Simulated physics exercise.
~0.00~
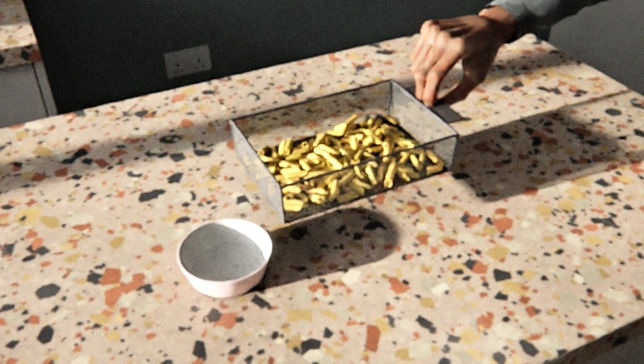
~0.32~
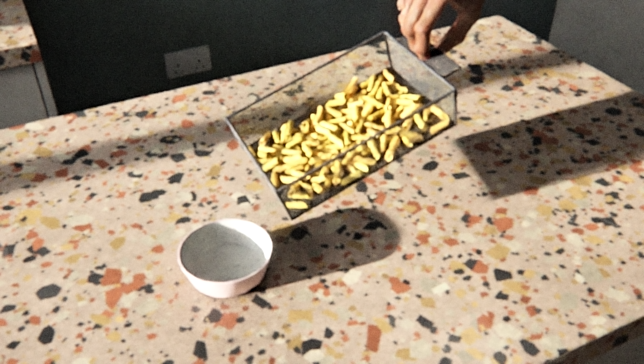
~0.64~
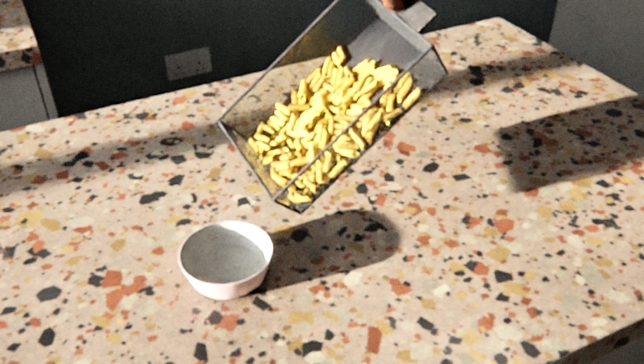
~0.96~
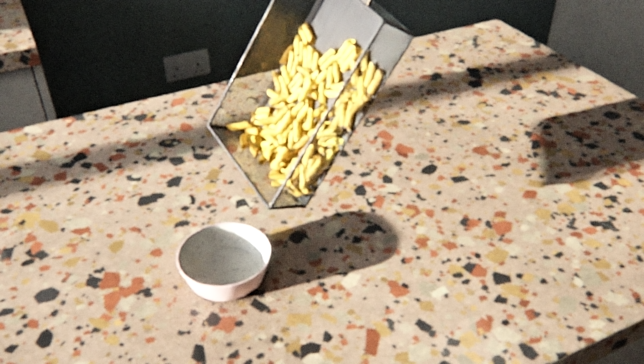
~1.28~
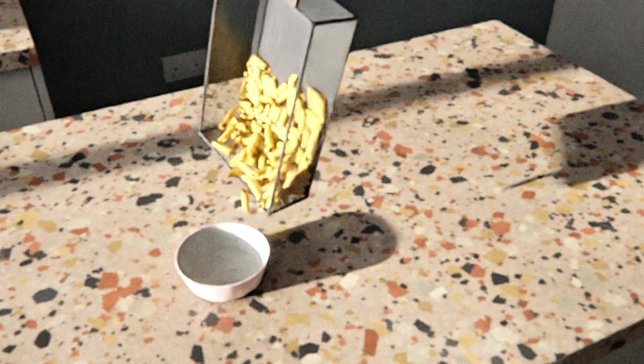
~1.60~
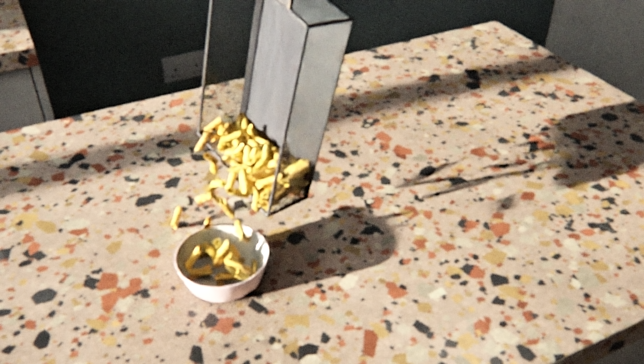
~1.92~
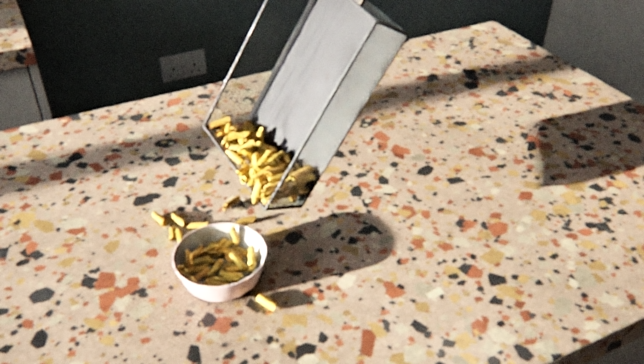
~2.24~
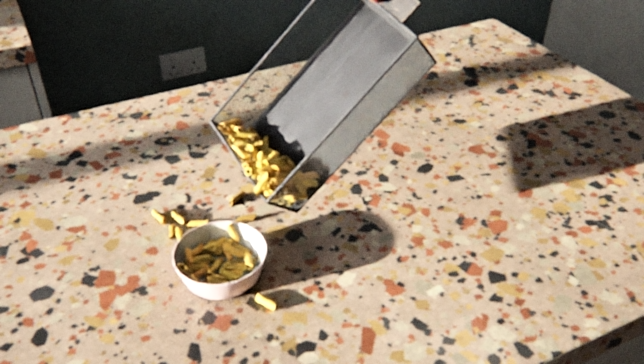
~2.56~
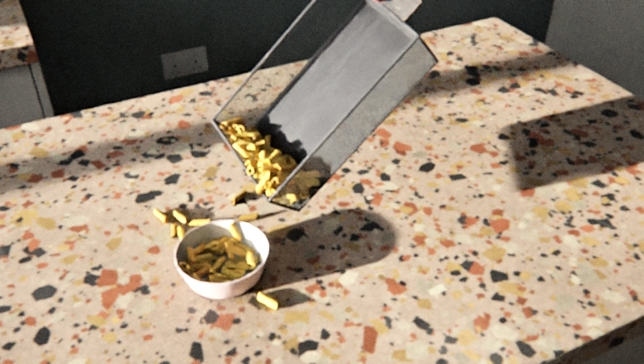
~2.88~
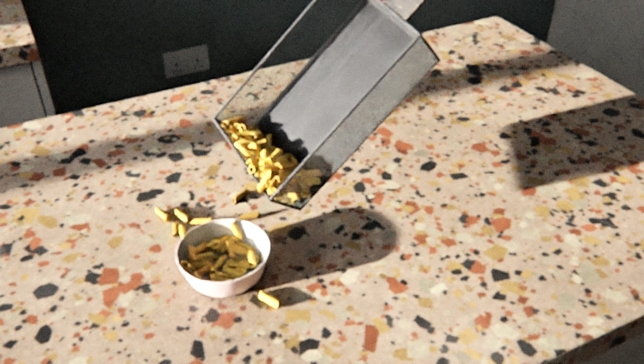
At first, a hand reaches toward a clear, open box of yellow pasta pieces on a speckled countertop, with a small white bowl in front of it. The hand lifts the box and tips it toward the bowl, and the pieces slide down to its lower end. As the box nears upright, pieces spill over the edge, some landing in the bowl and a few on the counter. The box then tilts partway back, and the pouring stops. It ends held still at a slant, most pieces still inside, with a smaller share in the bowl and a few scattered beside it.
